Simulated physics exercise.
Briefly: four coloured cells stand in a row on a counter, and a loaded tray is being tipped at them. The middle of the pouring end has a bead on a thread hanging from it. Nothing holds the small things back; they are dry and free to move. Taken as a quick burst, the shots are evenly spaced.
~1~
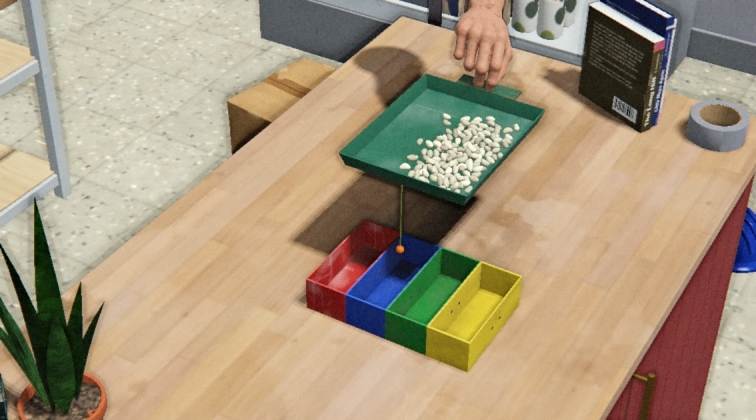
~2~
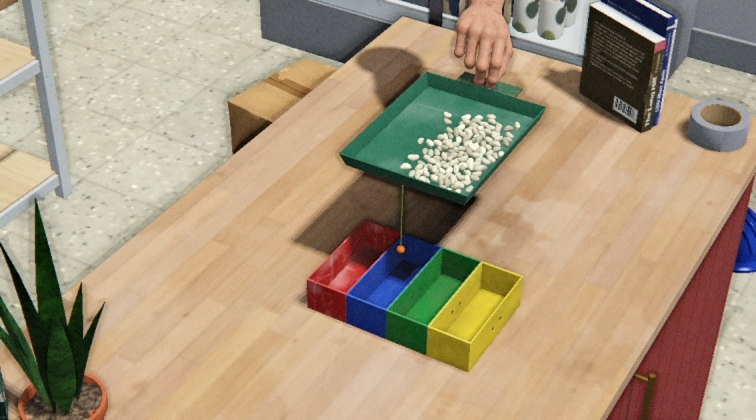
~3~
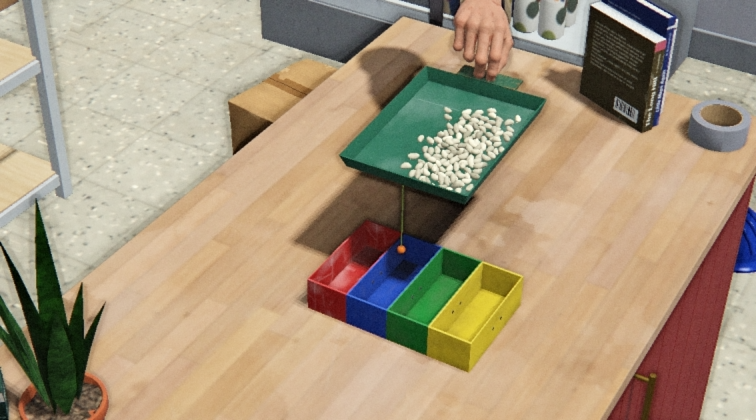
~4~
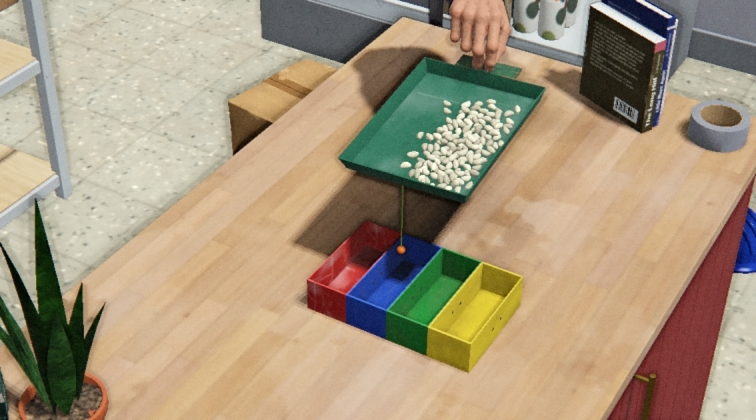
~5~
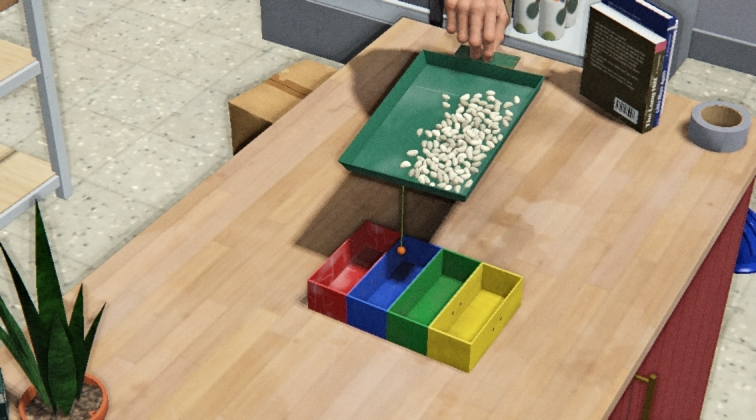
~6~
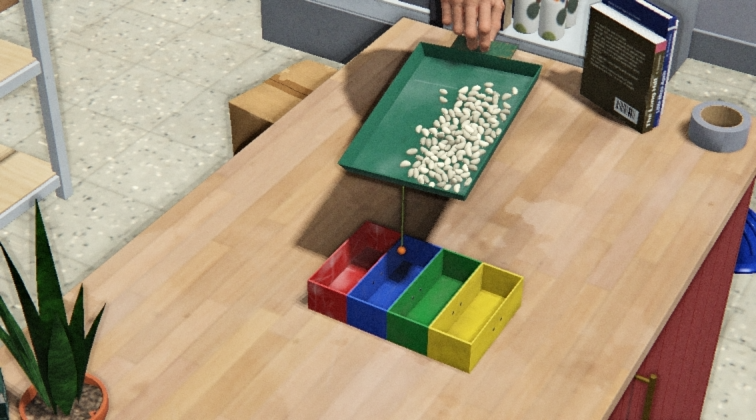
A green tray heaped with white beans is held by a hand at its far edge above a pale wooden counter, seen from above at an angle. Below its near edge, where an orange bead hangs on a thread, sit red, blue, green and yellow cells, with a plant at left and books and tape at right. The hand gradually tilts the tray toward its near left corner, the beans staying bunched, while the view barely shifts.
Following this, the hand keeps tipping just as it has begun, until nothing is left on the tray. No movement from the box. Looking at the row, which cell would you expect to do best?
I would expect the red cell to do best.
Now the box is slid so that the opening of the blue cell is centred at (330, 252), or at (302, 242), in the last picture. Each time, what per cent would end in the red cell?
Roughly 0% first, roughly 0% second.
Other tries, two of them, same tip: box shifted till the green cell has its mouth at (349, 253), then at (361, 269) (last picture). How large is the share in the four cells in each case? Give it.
Some 100 percent, followed by some 100 percent.
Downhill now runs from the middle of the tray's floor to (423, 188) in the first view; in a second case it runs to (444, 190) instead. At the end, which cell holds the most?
The cell in green first, the cell in green second.
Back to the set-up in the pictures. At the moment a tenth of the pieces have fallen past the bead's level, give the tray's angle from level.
Tilt: Around 75 degrees.
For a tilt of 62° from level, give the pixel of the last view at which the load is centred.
The middle of the load sits near (389, 169).
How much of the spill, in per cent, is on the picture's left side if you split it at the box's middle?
Around 100 per cent, I reckon.
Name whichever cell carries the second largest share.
Rank two - the cell in blue.
Shortly afterwards, tray tipped steeply; all but a few on the tray; a little falling or outside the box.
Next, tray tipped past a quarter turn; a little on the tray; near a third in the red cell; a little in the blue cell; near half falling or outside the box.
Some moments later, tray tipped past a quarter turn; near half in the red cell; near a quarter in the blue cell; near a third falling or outside the box.
In the end, tray tipped past a quarter turn; near half in the red cell; near a quarter in the blue cell; none at all in the yellow cell; none at all in the green cell; near a third outside the box.
